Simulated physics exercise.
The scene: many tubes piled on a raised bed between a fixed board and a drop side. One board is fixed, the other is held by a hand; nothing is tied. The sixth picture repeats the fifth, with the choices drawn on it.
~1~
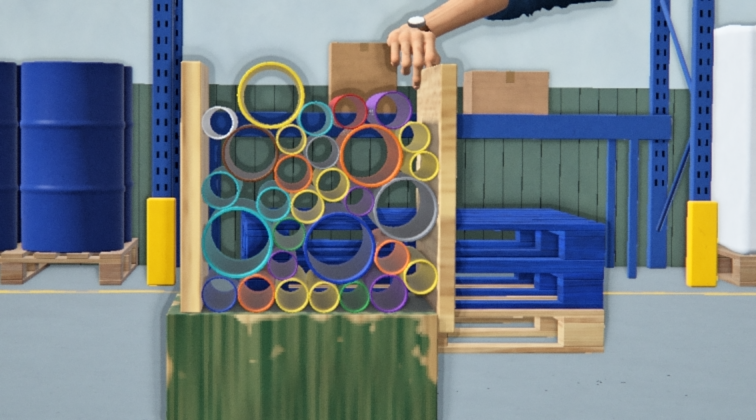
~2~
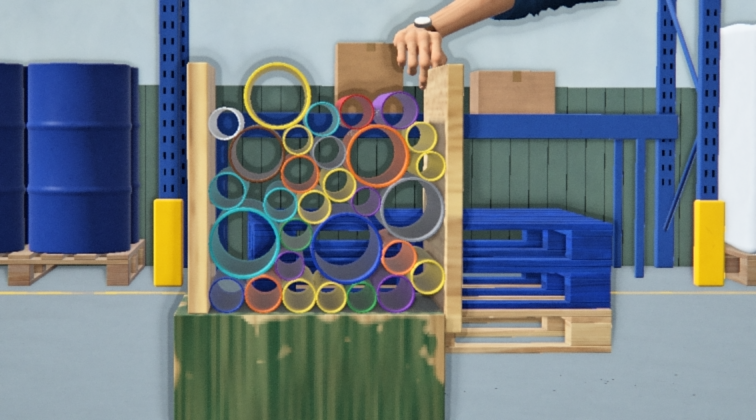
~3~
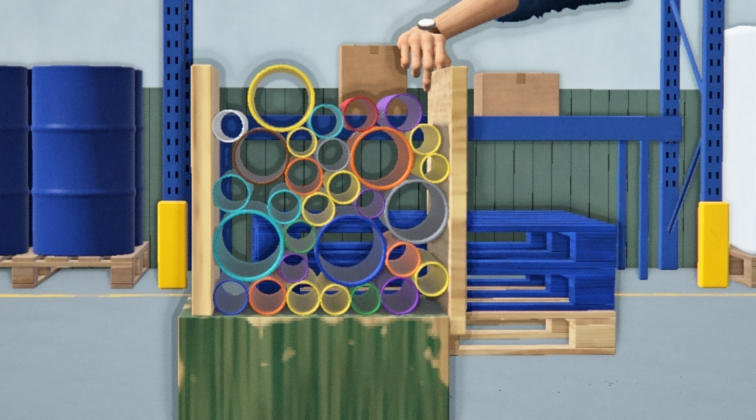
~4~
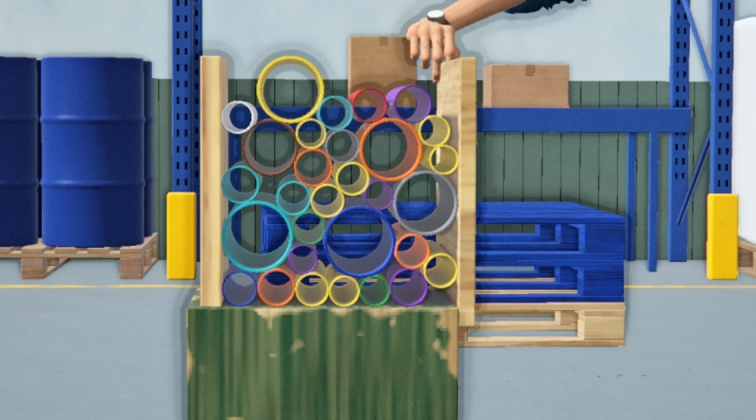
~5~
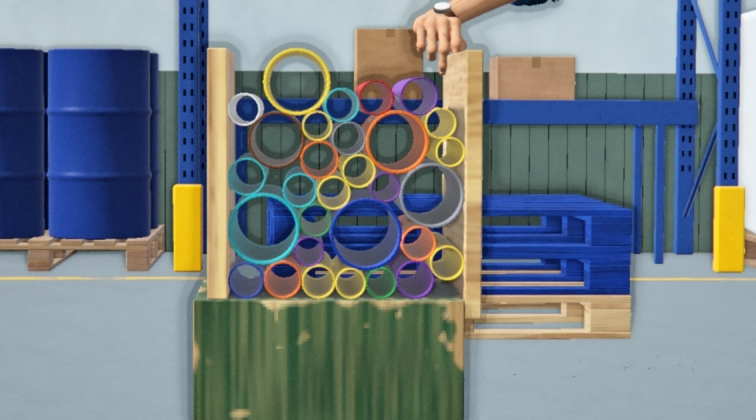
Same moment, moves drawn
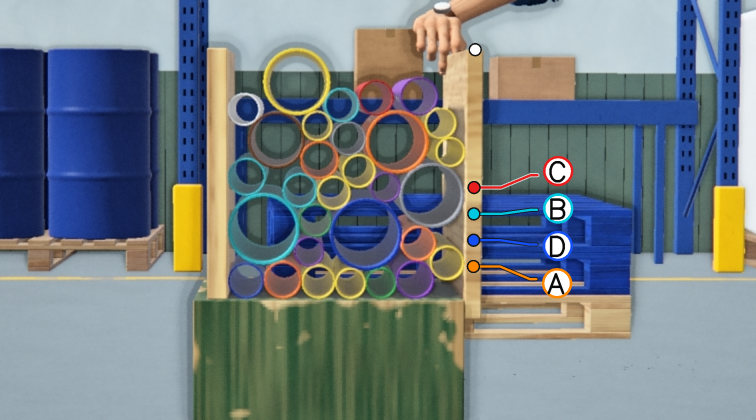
A hand held the top of the right side board beside a stack of colourful tubes on a green block, and nothing moved apart from the whole view shifting slightly.
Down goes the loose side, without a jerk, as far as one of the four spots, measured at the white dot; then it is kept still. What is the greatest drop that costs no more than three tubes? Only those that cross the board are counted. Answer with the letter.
It can be let down to B.
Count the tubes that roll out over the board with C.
With C, three.
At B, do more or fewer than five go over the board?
It loses fewer than five.
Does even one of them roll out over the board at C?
Yes, at C.
On the marked copy, A at (474, 266); B at (474, 214); C at (474, 188); D at (474, 240); the white dot at (475, 50).
With B. Early on, top of the board (465, 120).
Further on, top of the board (465, 199).
At the end, top of the board (465, 213), three out over the board.
As for the rest, A more than three out over the board; C three out over the board; D more than three out over the board.
